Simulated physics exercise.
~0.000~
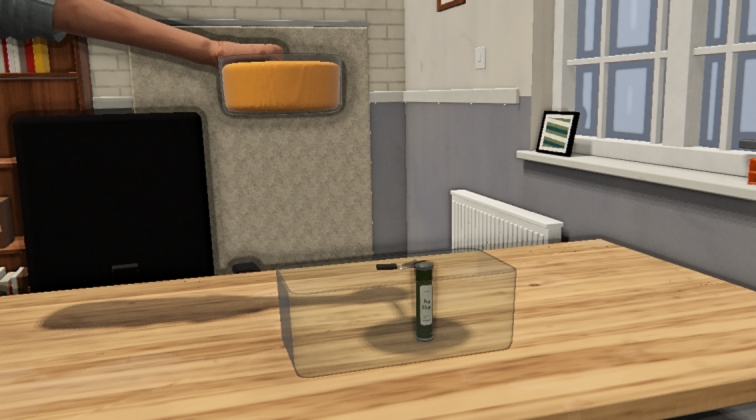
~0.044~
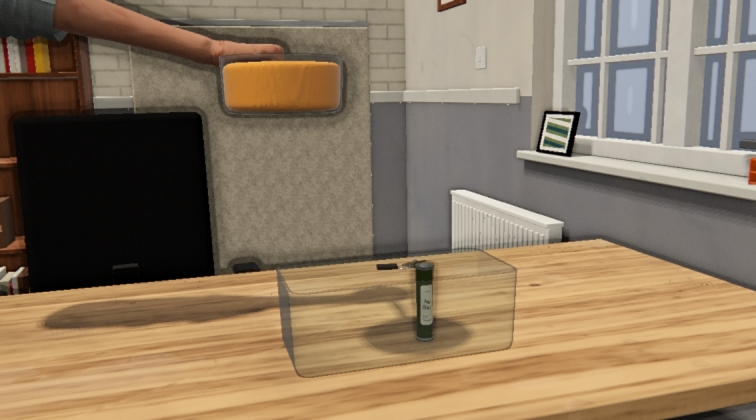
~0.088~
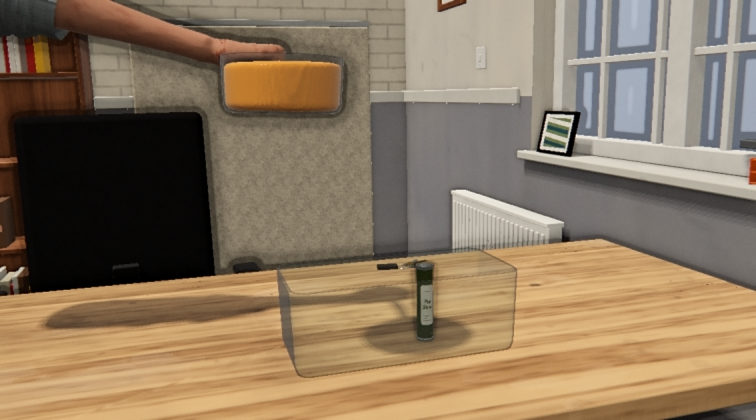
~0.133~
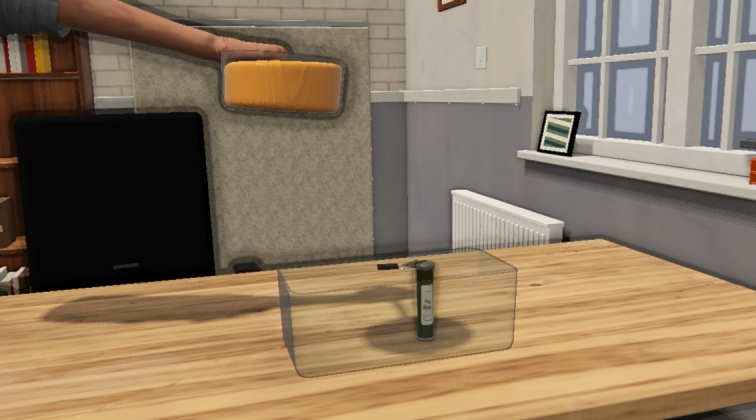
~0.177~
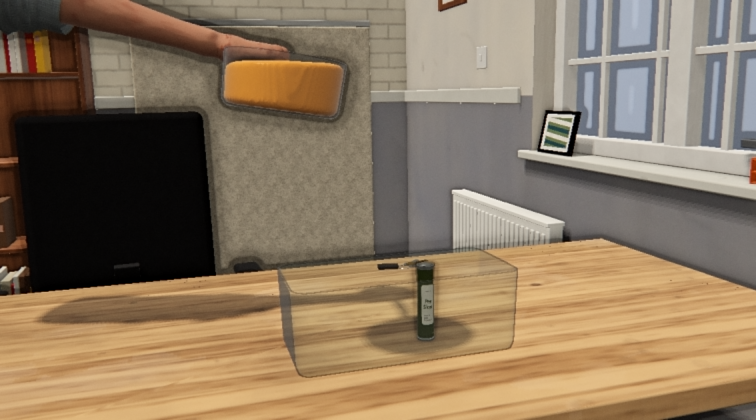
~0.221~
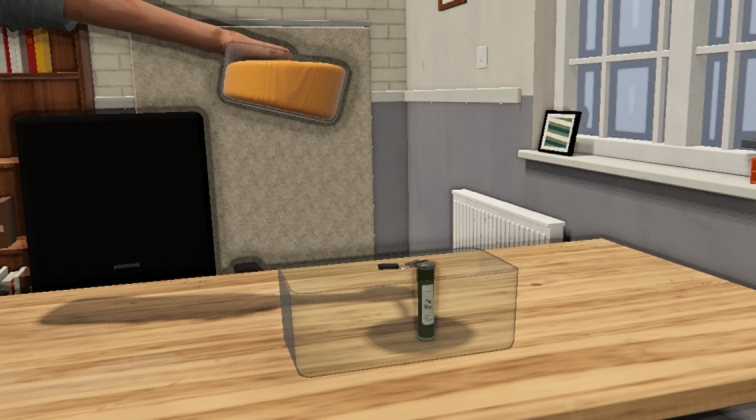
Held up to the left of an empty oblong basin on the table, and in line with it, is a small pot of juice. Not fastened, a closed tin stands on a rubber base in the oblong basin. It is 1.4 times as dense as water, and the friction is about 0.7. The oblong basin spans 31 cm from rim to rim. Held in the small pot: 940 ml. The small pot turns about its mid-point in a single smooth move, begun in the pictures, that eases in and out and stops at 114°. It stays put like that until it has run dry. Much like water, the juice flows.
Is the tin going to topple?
Yes.
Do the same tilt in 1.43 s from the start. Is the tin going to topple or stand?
In that case the tin does not tip.
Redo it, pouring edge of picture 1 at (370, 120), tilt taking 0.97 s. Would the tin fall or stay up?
Result: Tin upright.
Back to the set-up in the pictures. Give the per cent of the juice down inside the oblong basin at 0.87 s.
I'd say roughly 82 in a hundred of it.
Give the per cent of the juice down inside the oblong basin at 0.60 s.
I'd put it near 10 percent.
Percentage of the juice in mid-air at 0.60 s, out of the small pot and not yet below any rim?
Estimate: About 54 % of all of it.
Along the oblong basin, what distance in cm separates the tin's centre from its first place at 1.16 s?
About 6 cm.
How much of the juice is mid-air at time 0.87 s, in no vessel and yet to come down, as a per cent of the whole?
14 per cent, roughly.
After 0.60 s the tilt is 77° and 37 per cent is still to pour; the tin stands where it began.
After 0.87 s the tilt is 111° and 4 per cent is still to pour; the tin leans 17°.
After 1.16 s the tilt is 114° and 0 per cent is still to pour; the tin lies on its side.
After 1.47 s the tilt is 114° and 0 per cent is still to pour; the tin lies on its side.
In the end the tin lies on its side.
